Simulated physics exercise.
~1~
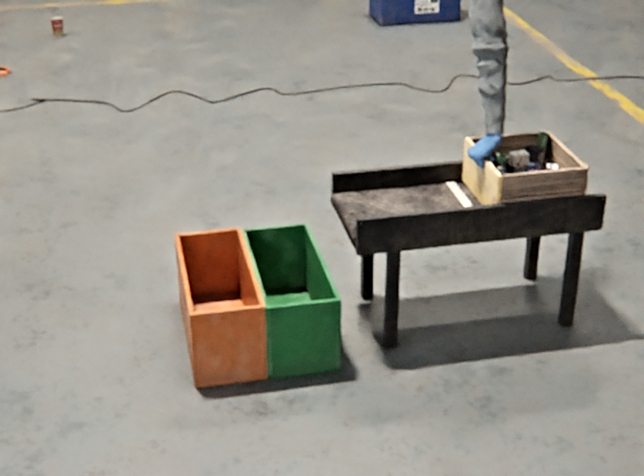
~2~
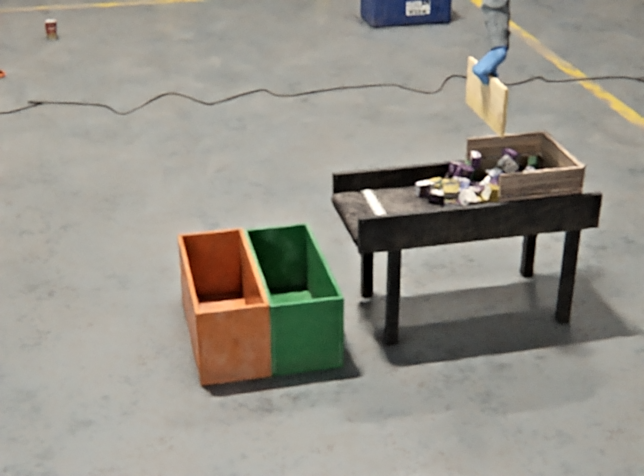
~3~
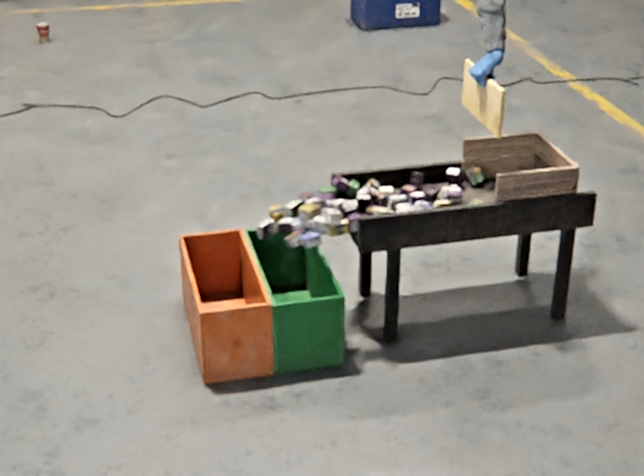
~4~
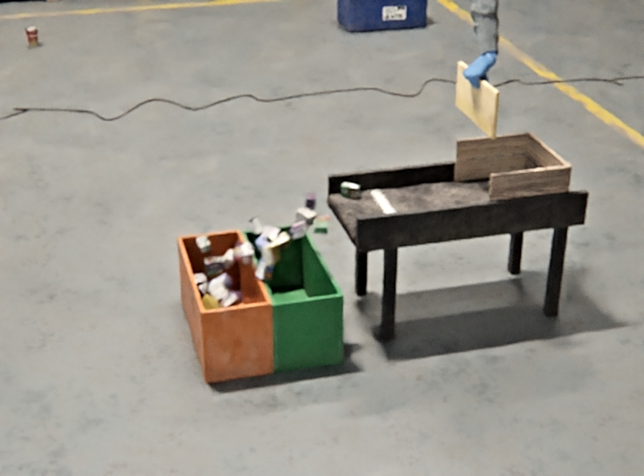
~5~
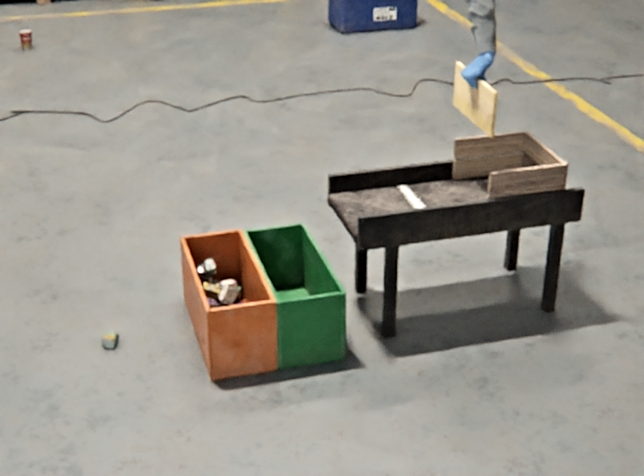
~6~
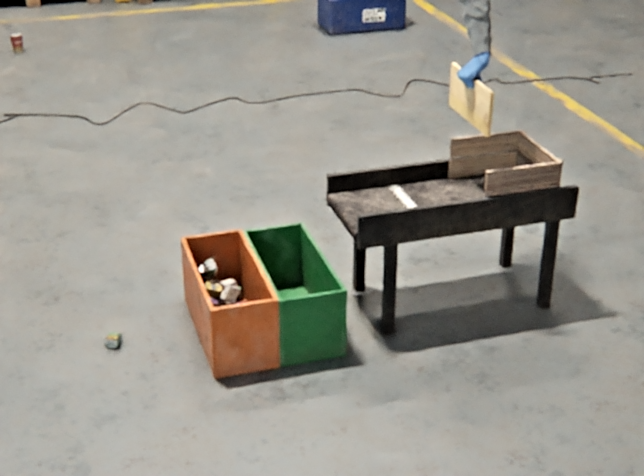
On a warehouse floor, a gate lifts and small cartons fly into the orange box, one landing beyond it.
